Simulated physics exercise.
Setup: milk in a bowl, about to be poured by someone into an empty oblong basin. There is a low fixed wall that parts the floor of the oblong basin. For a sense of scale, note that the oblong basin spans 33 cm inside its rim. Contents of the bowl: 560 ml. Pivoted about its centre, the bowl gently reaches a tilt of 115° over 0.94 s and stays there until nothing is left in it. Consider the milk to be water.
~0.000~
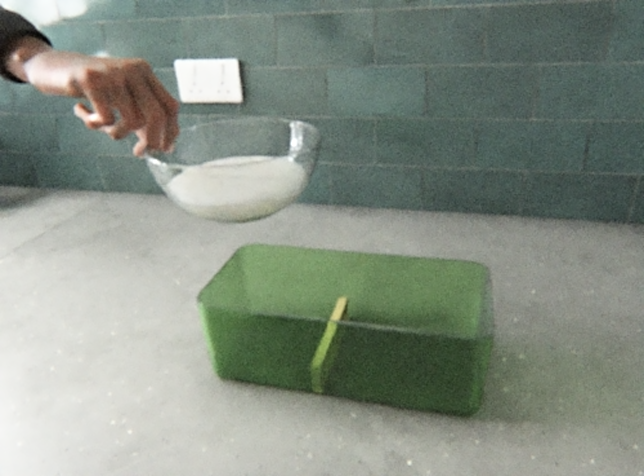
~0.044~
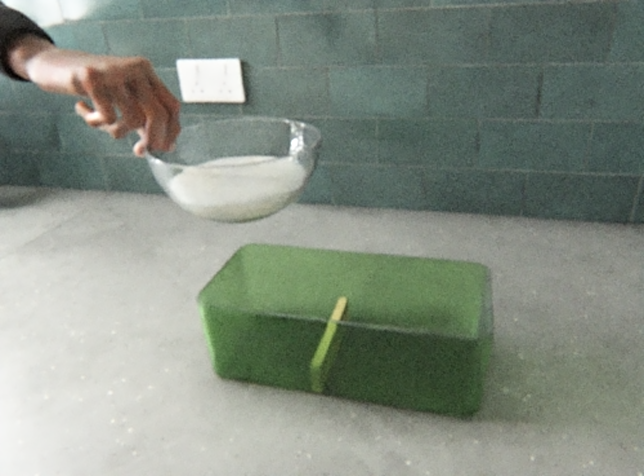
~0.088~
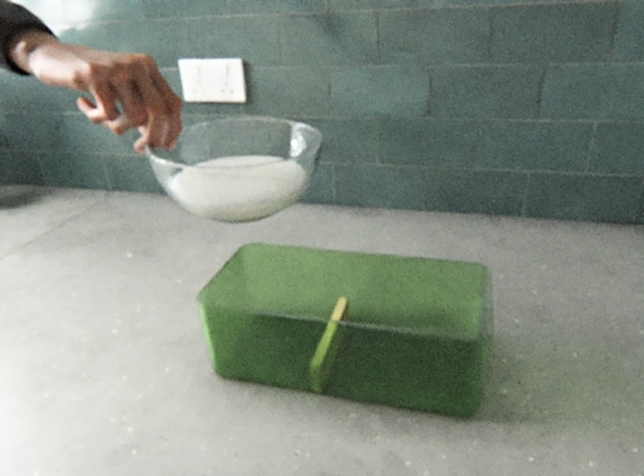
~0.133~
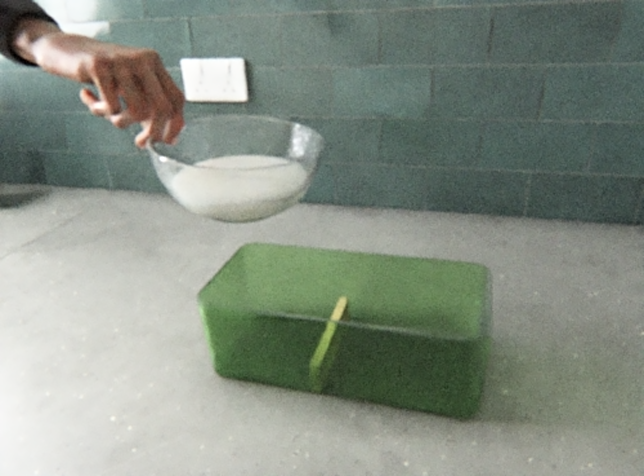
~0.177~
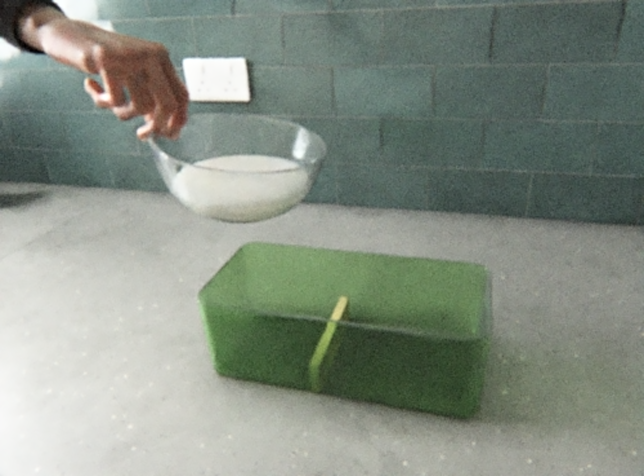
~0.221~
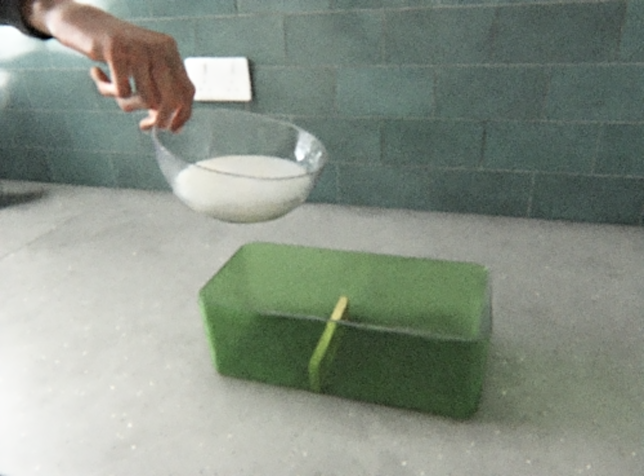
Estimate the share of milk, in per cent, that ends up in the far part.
About 66 per cent.
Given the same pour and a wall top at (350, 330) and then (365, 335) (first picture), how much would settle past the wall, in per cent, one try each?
I'd say 50 percent on the first go, 30 percent on the next.
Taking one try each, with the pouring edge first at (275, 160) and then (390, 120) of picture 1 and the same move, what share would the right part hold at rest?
Roughly 15 per cent the first time and 90 per cent the second.
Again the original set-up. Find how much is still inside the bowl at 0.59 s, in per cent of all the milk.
34 %.
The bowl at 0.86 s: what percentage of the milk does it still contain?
I reckon near 0 per cent still sits there.
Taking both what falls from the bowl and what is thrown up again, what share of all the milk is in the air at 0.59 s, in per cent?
Close to 44 per cent, I'd say.
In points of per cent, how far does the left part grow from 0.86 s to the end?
About 1 percent.
After 0.59 s the tilt is 79° and 35 per cent is still to pour, 0 is left of the wall and 21 right of it.
After 0.86 s the tilt is 113° and 0 per cent is still to pour, 33 is left of the wall and 65 right of it.
After 1.13 s the tilt is 115° and 0 per cent is still to pour, 34 is left of the wall and 66 right of it.
After 1.44 s the tilt is 115° and 0 per cent is still to pour, 34 is left of the wall and 66 right of it.
In the end 34 per cent lies left of the wall, 66 right of it and 1 outside.
